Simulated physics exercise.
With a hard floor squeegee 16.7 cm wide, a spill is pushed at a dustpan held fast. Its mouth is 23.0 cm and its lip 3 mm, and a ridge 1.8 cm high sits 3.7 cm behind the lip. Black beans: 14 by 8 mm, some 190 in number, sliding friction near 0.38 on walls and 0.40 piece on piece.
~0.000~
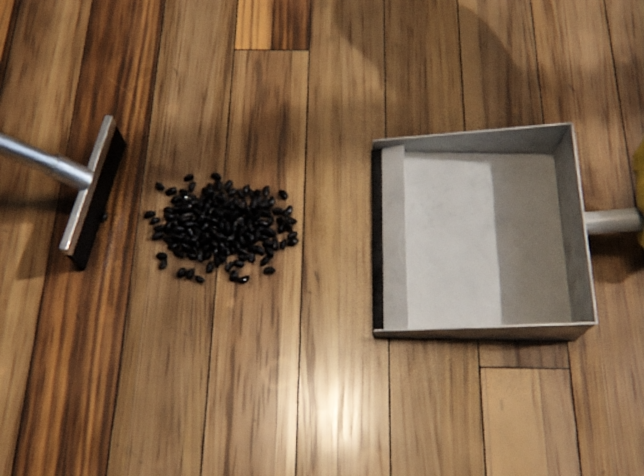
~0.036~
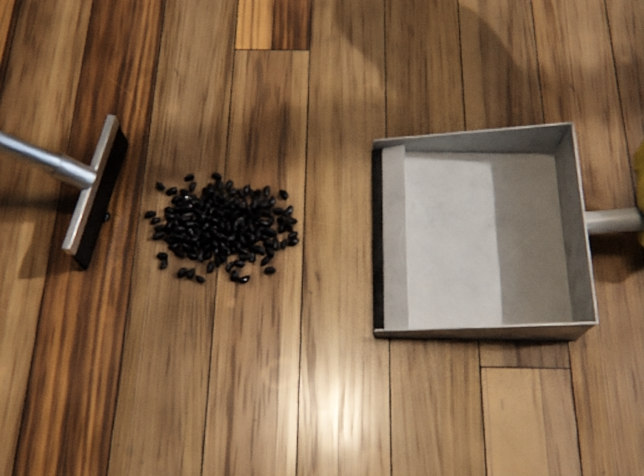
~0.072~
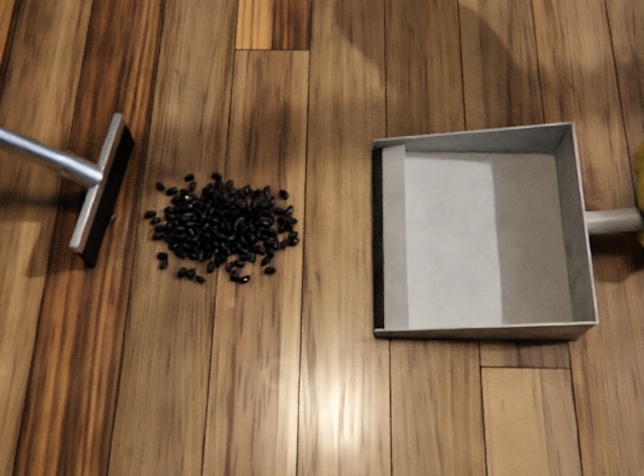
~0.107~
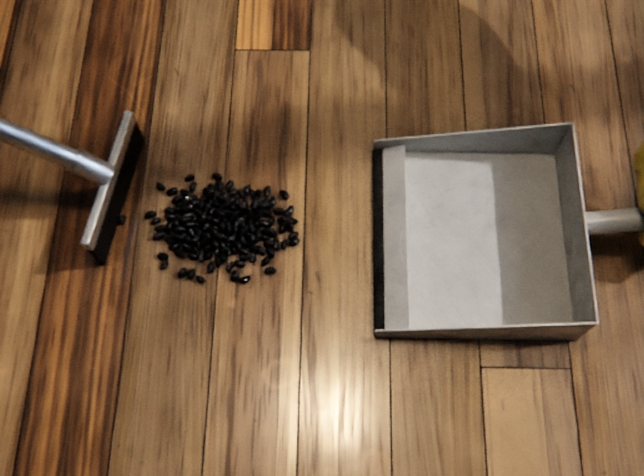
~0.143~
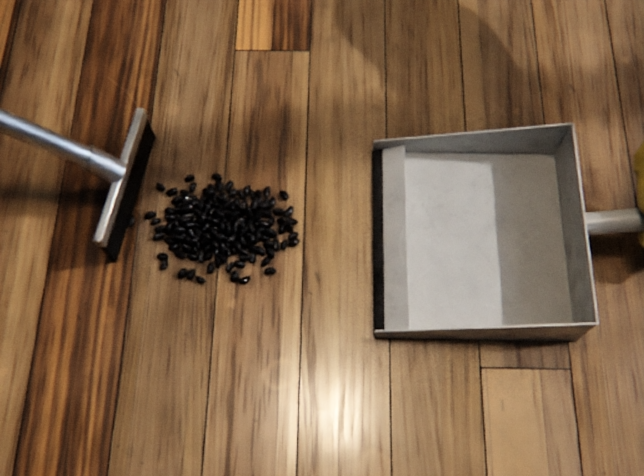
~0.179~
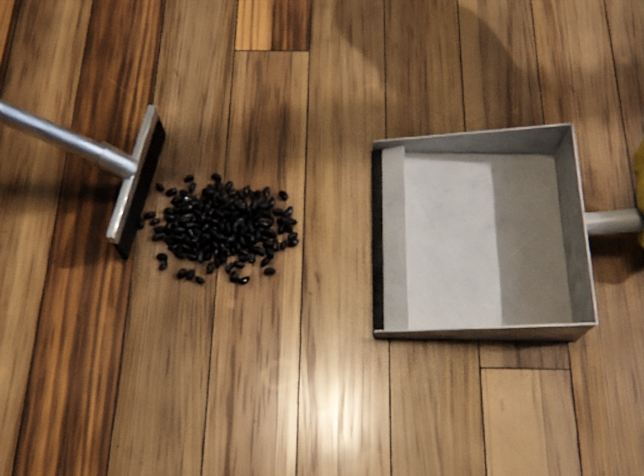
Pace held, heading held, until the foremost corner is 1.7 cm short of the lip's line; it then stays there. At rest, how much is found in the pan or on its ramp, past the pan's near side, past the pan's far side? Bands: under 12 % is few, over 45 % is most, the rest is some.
In the pan or on its ramp: Few; past the pan's near side: Few; past the pan's far side: Few.
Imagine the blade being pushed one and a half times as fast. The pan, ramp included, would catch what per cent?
I'd guess it lands at about 0 per cent.
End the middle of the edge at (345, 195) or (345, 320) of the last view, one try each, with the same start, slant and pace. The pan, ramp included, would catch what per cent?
The two tries give roughly 20 and 15 %.
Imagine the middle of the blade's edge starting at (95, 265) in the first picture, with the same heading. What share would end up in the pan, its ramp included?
Estimate: ~ 20 %.
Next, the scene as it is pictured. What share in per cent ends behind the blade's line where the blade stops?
Some 60 percent, give or take.
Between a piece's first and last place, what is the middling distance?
Some 6 cm.
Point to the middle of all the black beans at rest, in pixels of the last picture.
Around (296, 234).
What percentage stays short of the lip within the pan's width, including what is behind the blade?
About 90 per cent.
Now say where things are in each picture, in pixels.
The first picture shows blade from (68, 250) to (111, 124), moved 0.0 cm, 0 of the pieces shifted so far; middle of the pieces at (224, 222); pan at (485, 241).
The second picture shows blade from (71, 249) to (114, 123), moved 0.2 cm, 0 of the pieces shifted so far; middle of the pieces at (225, 222).
The third picture shows blade from (78, 248) to (120, 121), moved 1.0 cm, 1 of the pieces shifted so far; middle of the pieces at (225, 222).
The fourth picture shows blade from (89, 245) to (131, 119), moved 2.2 cm, 1 of the pieces shifted so far; middle of the pieces at (225, 222).
The fifth picture shows blade from (101, 242) to (142, 116), moved 3.6 cm, 1 of the pieces shifted so far; middle of the pieces at (225, 222).
The sixth picture shows blade from (114, 238) to (153, 114), moved 5.0 cm, 1 of the pieces shifted so far; middle of the pieces at (224, 223); pan at (486, 241). Its pace works out near 0.38 m/s, heading 18 degrees away from the viewer's side.
After 0.49 s, middle of the blade 16 cm from the lip; 0 % over the lip, far side 0 %, near side 0 %.
After 0.71 s, middle of the blade 7 cm from the lip; 0 % over the lip, far side 5 %, near side 0 %.
Then, at 1.03 s, middle of the blade 3 cm from the lip; 0 % over the lip, far side 5 %, near side 0 %.
At rest (2.1 s), pan 0 %, near side 0 %, far side 5 %, in front of the lip or behind the blade 90 %.
